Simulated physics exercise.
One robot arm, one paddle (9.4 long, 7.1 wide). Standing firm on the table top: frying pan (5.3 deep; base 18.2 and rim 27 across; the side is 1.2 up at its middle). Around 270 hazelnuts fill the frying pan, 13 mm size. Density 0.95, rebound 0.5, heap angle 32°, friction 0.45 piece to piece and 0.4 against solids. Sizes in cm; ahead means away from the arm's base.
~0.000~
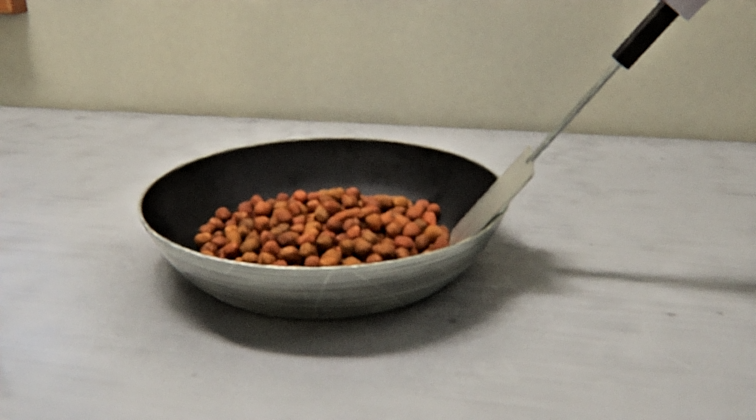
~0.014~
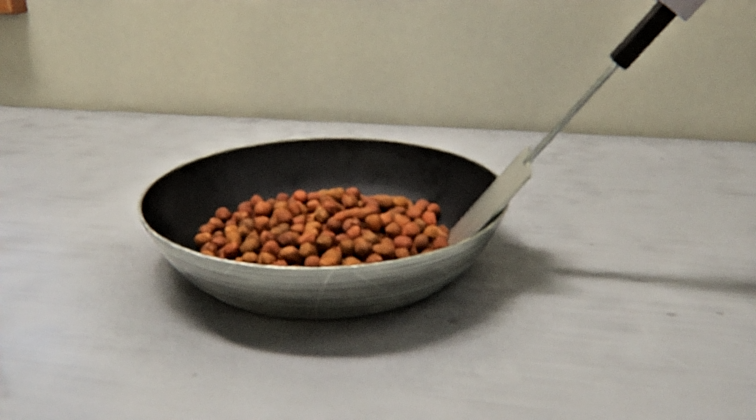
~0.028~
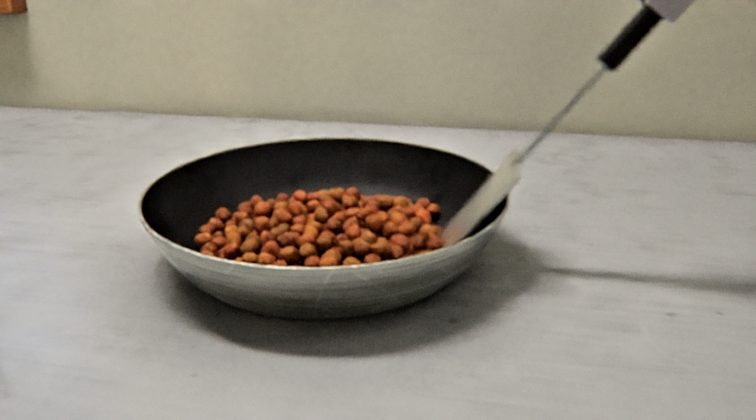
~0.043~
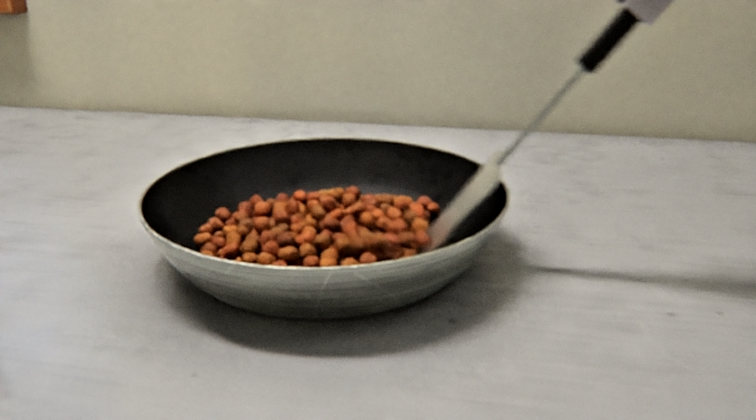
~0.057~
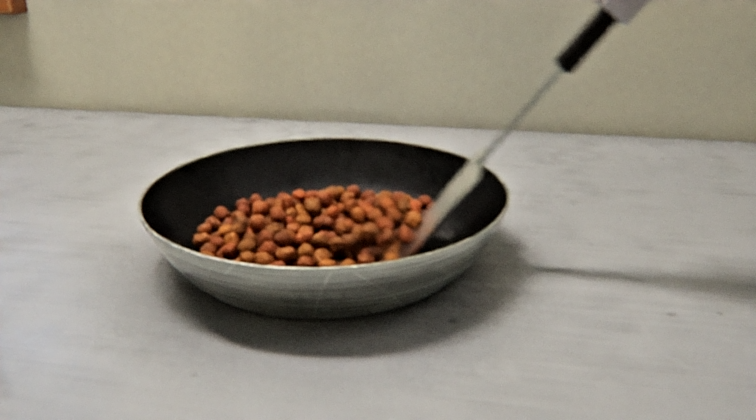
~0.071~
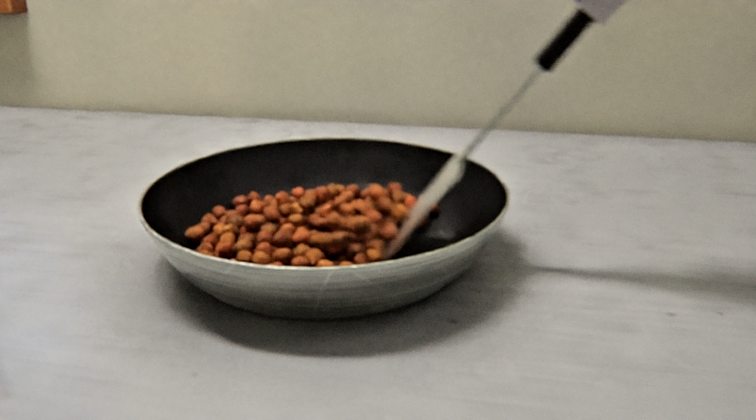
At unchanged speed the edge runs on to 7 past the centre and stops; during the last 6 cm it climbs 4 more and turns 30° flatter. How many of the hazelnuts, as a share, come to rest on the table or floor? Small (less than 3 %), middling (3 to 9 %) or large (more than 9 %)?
Share on the table or floor: Middling (3 to 9 %).
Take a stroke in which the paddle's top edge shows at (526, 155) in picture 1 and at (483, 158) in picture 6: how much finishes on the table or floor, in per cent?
Some 0 per cent.
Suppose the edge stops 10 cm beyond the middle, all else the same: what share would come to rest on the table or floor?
It would be near 15 per cent.
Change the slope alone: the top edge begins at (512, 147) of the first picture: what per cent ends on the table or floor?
Some 5 per cent.
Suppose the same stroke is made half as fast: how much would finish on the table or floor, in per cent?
In that case some 0 per cent.
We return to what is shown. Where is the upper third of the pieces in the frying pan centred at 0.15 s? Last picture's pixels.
At about (283, 212).
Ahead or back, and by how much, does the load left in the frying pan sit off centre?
About 4.0 cm ahead.
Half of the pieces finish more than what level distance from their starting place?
Roughly 3 cm.
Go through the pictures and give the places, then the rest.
The first picture shows paddle top edge at (532, 159), sloping 54°; upper third of the load around (327, 229), from x 205 to 445, top at y 195; 269 in the frying pan.
The second picture shows paddle top edge at (530, 160), sloping 54°; upper third of the load around (327, 229), from x 205 to 440, top at y 195.
The third picture shows paddle top edge at (519, 161), sloping 54°; upper third of the load around (329, 230), from x 205 to 435, top at y 195.
The fourth picture shows paddle top edge at (500, 162), sloping 54°; upper third of the load around (331, 226), from x 205 to 435, top at y 195.
The fifth picture shows paddle top edge at (480, 162), sloping 54°; upper third of the load around (331, 224), from x 200 to 435, top at y 195.
The sixth picture shows paddle top edge at (461, 161), sloping 54°; upper third of the load around (327, 222), from x 195 to 430, top at y 190; 269 in the frying pan.
By 0.11 s, sloping 54°, highest piece 6 above the table; 269 in the frying pan.
By 0.15 s, sloping 43°, highest piece 6 above the table; 269 in the frying pan.
By 0.37 s, sloping 24°, highest piece 6 above the table; 256 in the frying pan, 11 on the table or floor, 2 on the blade or in flight.
By 1.42 s, sloping 24°, highest piece 4 above the table; 256 in the frying pan, 13 on the table or floor.
Final count, 256 in the frying pan, 13 on the table or floor. That is 5 % on the table or floor.
